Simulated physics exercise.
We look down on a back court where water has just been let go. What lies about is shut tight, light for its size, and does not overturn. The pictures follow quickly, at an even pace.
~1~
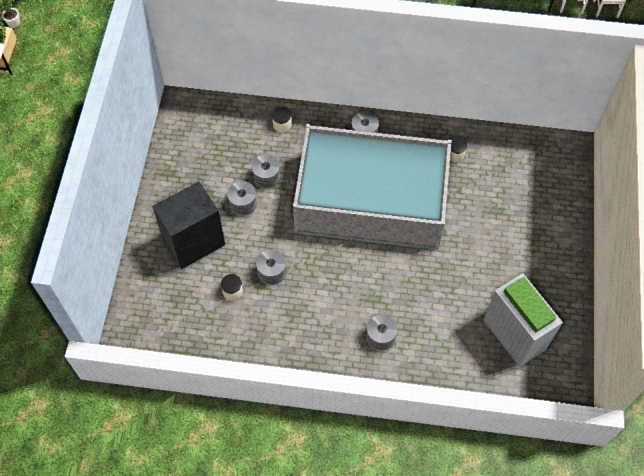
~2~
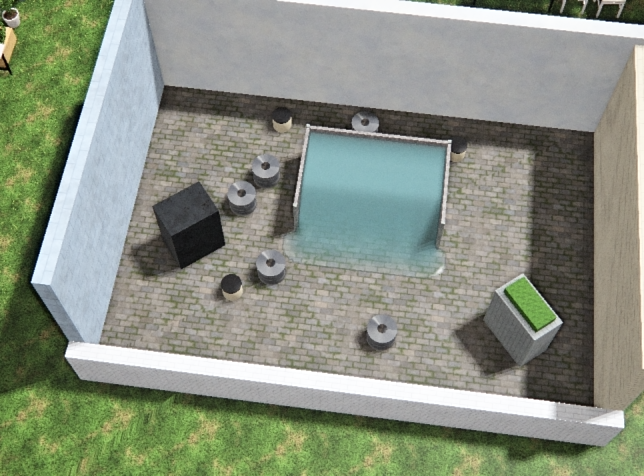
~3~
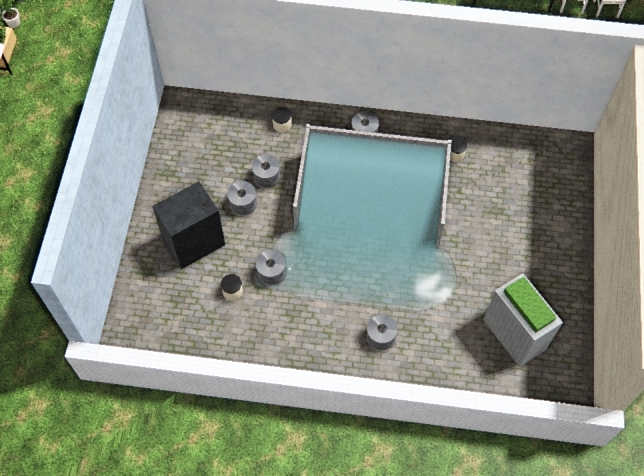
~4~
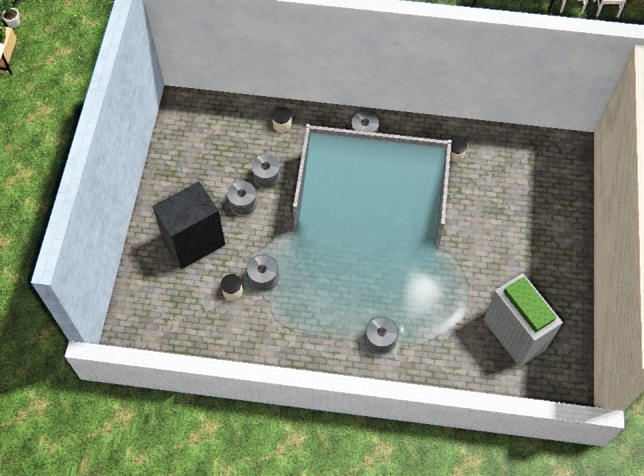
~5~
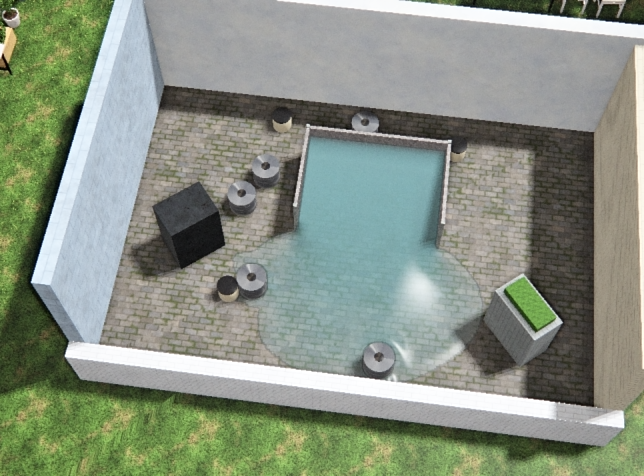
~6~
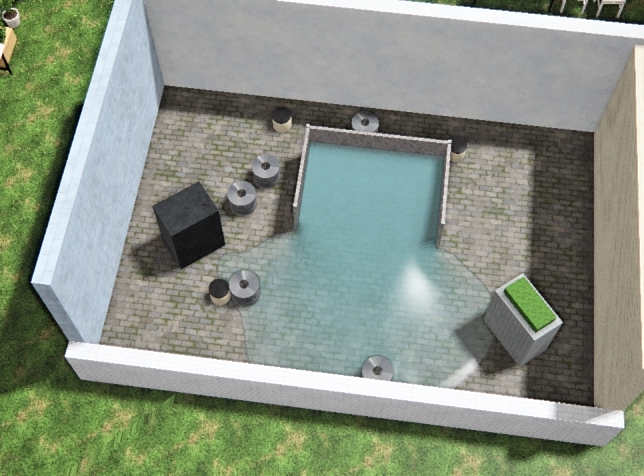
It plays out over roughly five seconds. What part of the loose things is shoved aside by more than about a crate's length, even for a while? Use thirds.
That comes to from one to two thirds.
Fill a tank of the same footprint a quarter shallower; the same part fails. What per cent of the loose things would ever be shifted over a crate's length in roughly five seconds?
I make it 40 per cent.
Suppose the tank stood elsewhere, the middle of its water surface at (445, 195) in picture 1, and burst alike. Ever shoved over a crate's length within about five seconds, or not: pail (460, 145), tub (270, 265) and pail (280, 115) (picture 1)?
In turn: No, moved that far, no.
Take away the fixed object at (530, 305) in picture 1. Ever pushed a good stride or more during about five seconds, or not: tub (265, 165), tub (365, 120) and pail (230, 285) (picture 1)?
As listed: Under that, not that far, yes.
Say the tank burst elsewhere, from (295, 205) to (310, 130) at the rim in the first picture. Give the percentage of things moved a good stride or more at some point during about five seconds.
Near 100 in a hundred.
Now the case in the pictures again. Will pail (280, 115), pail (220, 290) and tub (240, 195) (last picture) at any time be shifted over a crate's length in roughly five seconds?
One after the other: Never so far, pushed that far, no.
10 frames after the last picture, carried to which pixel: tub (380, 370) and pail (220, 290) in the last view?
Around (452, 375) and (110, 307).
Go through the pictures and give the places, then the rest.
A tub at (382, 329), on the bottom; a tub at (271, 263) rests on the ground; 0 of 8 have shifted, in the first frame.
A tub at (382, 329), on the bottom; a tub at (271, 263) rests on the ground; 0 of 8 have shifted, in the second frame.
A tub at (382, 329), on the bottom; a tub at (270, 263), on the bottom; 0 of 8 have shifted, in the third frame.
A tub at (382, 332) rests on the ground, close to its start; a tub at (262, 269), on the bottom, close to its start; 2 of 8 have shifted, in the fourth frame.
A tub at (379, 357) rests on the ground, a stride from its start; a tub at (252, 277), on the bottom, a stride from its start; 3 of 8 have shifted, in the fifth frame.
A tub at (378, 371), afloat, a stride from its start; a tub at (244, 284), on the bottom, a stride from its start; 3 of 8 have shifted, in the sixth frame.
A moment on, 3 of 8 are well off their spots; 2 afloat.
Next, 3 of 8 are well off their spots; 3 afloat.
Later, 3 of 8 are well off their spots; 3 afloat.
In the end, 4 of 8 are well off their spots, and 4 have been at some point; 4 afloat.
